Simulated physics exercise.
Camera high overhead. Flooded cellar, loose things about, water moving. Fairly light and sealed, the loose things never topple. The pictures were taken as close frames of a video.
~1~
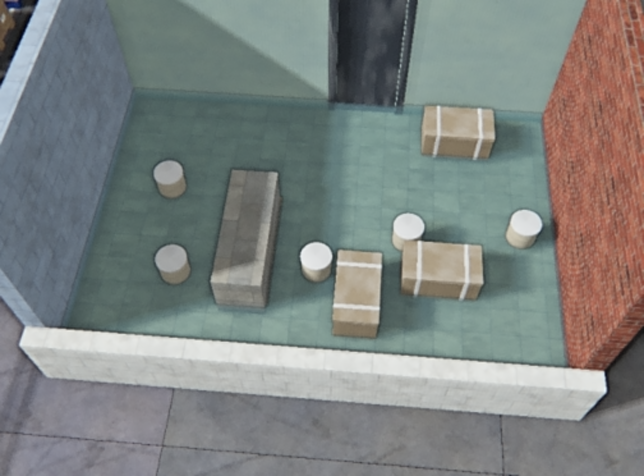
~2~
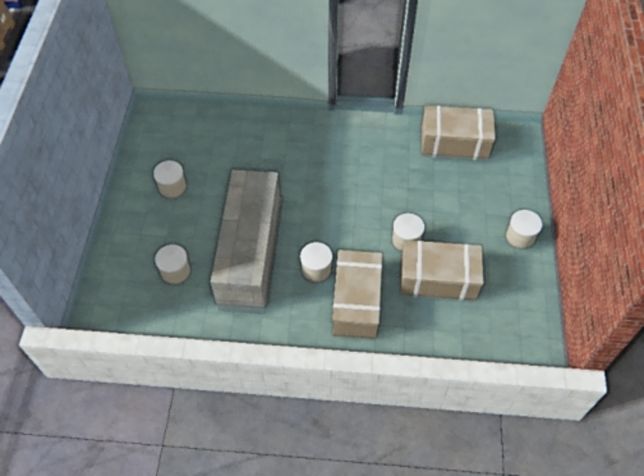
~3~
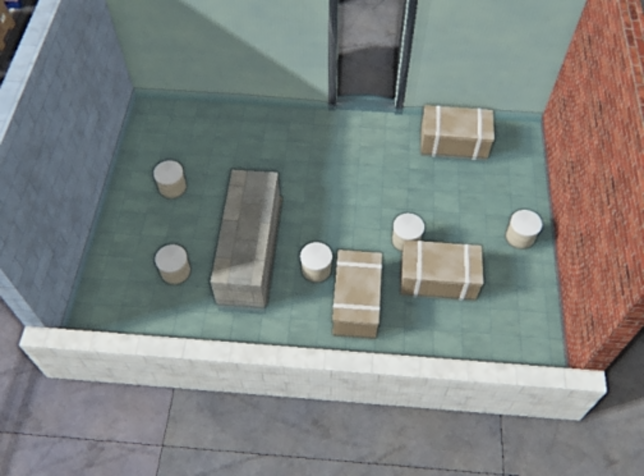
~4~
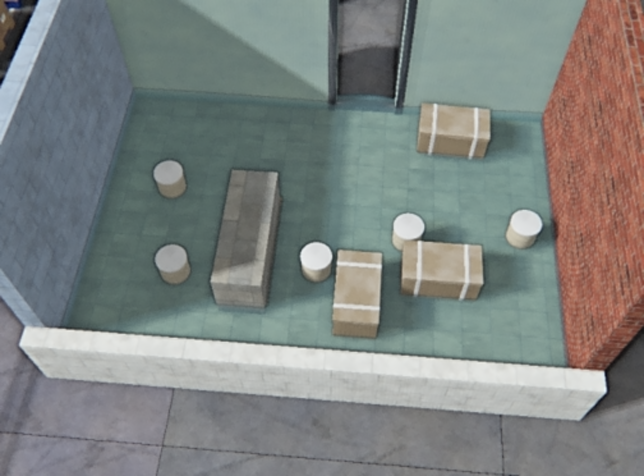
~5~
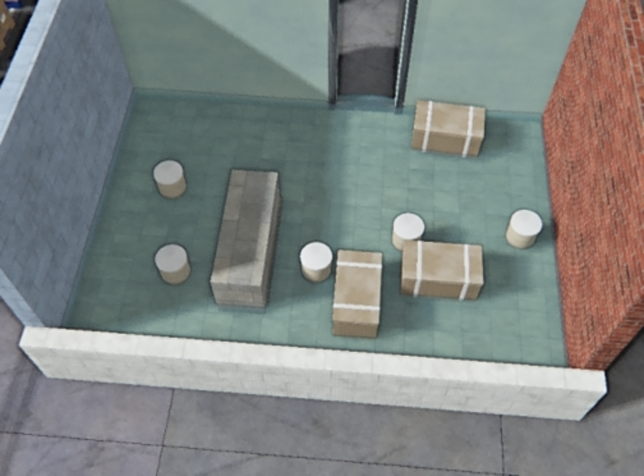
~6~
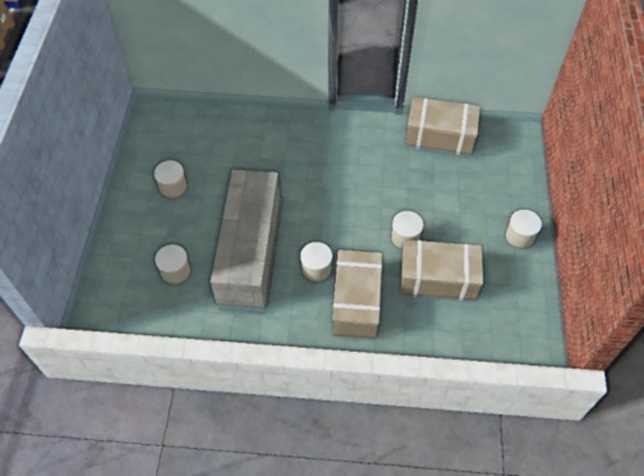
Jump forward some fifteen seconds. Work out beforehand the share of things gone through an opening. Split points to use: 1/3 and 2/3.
Below 1/3.
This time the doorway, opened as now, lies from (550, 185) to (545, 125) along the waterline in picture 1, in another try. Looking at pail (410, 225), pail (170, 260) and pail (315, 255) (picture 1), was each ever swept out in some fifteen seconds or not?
Item one leaves at some point, item two never gets out, item three never gets out.
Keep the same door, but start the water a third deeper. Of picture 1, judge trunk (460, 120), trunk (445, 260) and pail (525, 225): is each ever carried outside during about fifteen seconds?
Notes - A: Lost; B: Still there; C: Still there.
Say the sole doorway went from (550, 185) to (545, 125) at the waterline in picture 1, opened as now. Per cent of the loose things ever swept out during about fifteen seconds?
Some 50 in a hundred.
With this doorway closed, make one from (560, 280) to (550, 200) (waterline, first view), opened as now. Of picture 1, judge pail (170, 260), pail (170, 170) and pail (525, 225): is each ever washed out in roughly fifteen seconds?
First trapped, second trapped, third lost.
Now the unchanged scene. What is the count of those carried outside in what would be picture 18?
Total: 1.
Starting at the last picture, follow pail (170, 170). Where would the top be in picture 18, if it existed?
It should be at roughly (190, 158).
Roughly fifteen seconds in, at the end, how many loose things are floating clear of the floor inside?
It adds up to 7.
A moment on, 0 of 8 are out; 8 afloat.
Next, 1 of 8 are out; 7 afloat.
Later, 1 of 8 are out; 7 afloat.
In the end, 1 of 8 are out; 7 afloat.
